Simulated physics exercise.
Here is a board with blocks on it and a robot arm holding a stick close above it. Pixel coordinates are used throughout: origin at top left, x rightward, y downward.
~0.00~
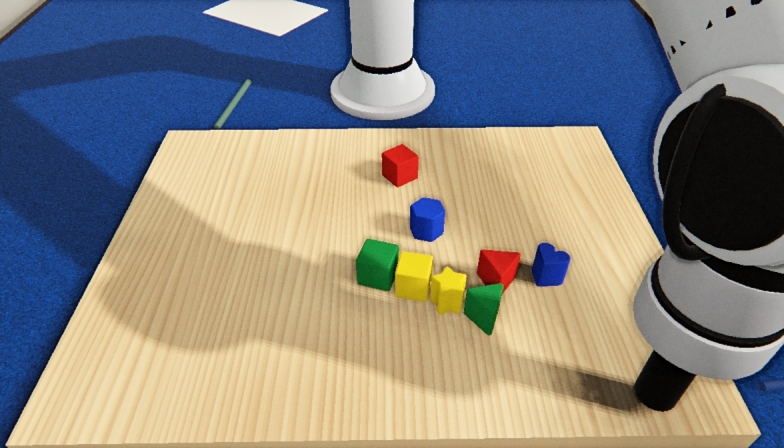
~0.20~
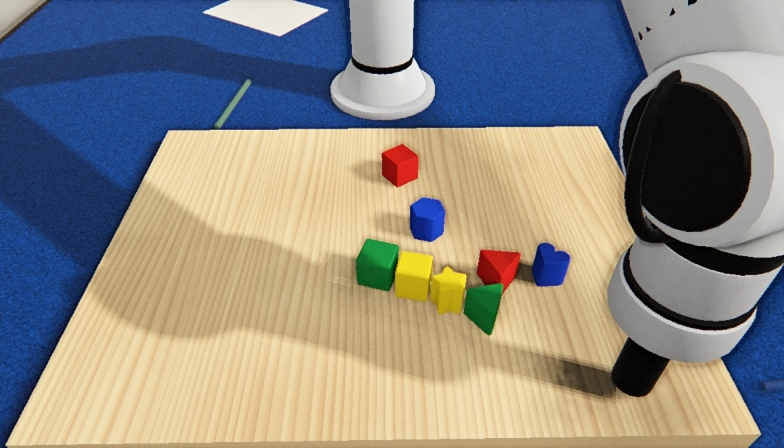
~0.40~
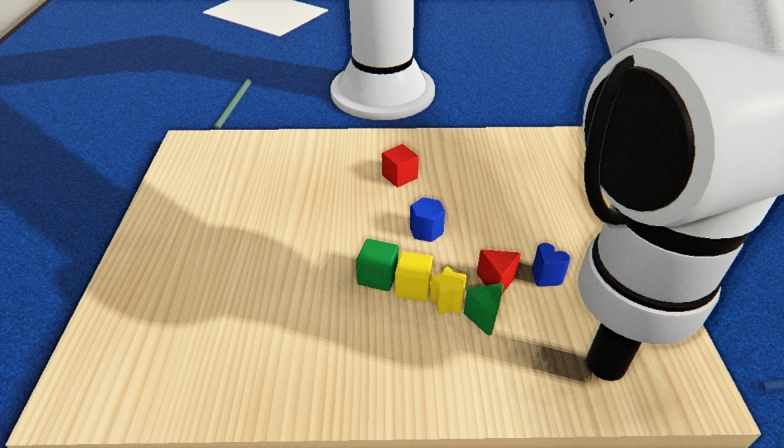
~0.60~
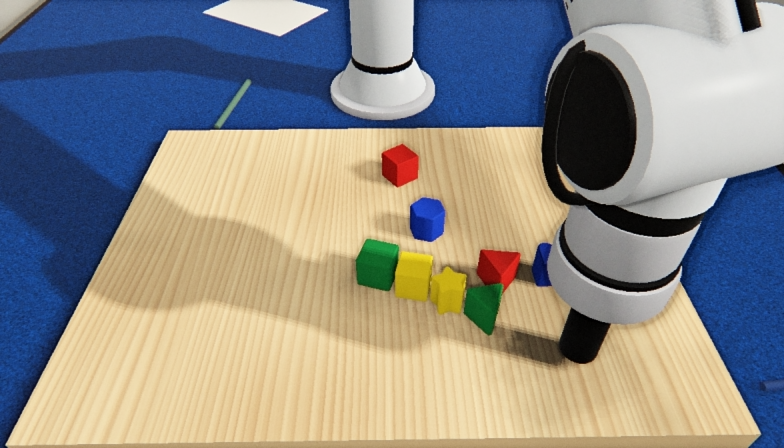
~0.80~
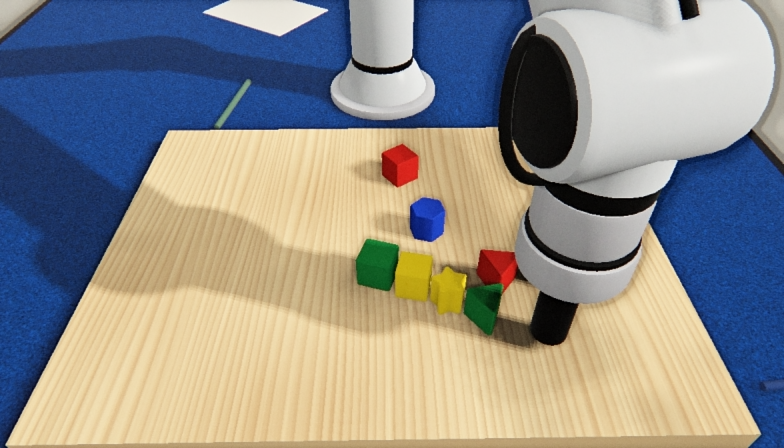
A robot arm holding a short black stick moved steadily left and slightly away across the wooden board, nearing the green three-sided block and passing in front of the blue one, while the colored blocks stayed still.
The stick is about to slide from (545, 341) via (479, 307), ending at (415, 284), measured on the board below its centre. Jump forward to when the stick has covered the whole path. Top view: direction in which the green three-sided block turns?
From overhead, the rotation is counterclockwise.
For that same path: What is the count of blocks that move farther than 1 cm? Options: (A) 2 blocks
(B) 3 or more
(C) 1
The one that fits is B, 3 or more.
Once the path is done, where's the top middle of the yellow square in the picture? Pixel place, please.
Its top centre lands on (377, 261).
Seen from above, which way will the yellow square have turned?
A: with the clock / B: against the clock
I'll go with A - with the clock.
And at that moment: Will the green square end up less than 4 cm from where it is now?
I'd say yes.
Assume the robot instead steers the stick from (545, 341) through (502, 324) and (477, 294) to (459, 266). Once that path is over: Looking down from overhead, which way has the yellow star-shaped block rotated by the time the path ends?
Answer: Anticlockwise.
What follows on the original path. One third of the way, stick at (502, 307); yellow star-shaped block at (445, 279), turned 25° clockwise; green three-sided block at (474, 292), turned 25° anticlockwise.
Two thirds of the way, stick at (458, 289); green square at (374, 251); yellow square at (405, 261); yellow star-shaped block at (429, 279), turned 50° clockwise; green three-sided block at (448, 304), turned 40° anticlockwise.
At the end, stick at (415, 275); green square at (352, 244), turned 15° clockwise; yellow square at (377, 261), turned 20° clockwise; yellow star-shaped block at (407, 283), turned 15° anticlockwise; green three-sided block at (448, 303), turned 40° anticlockwise.
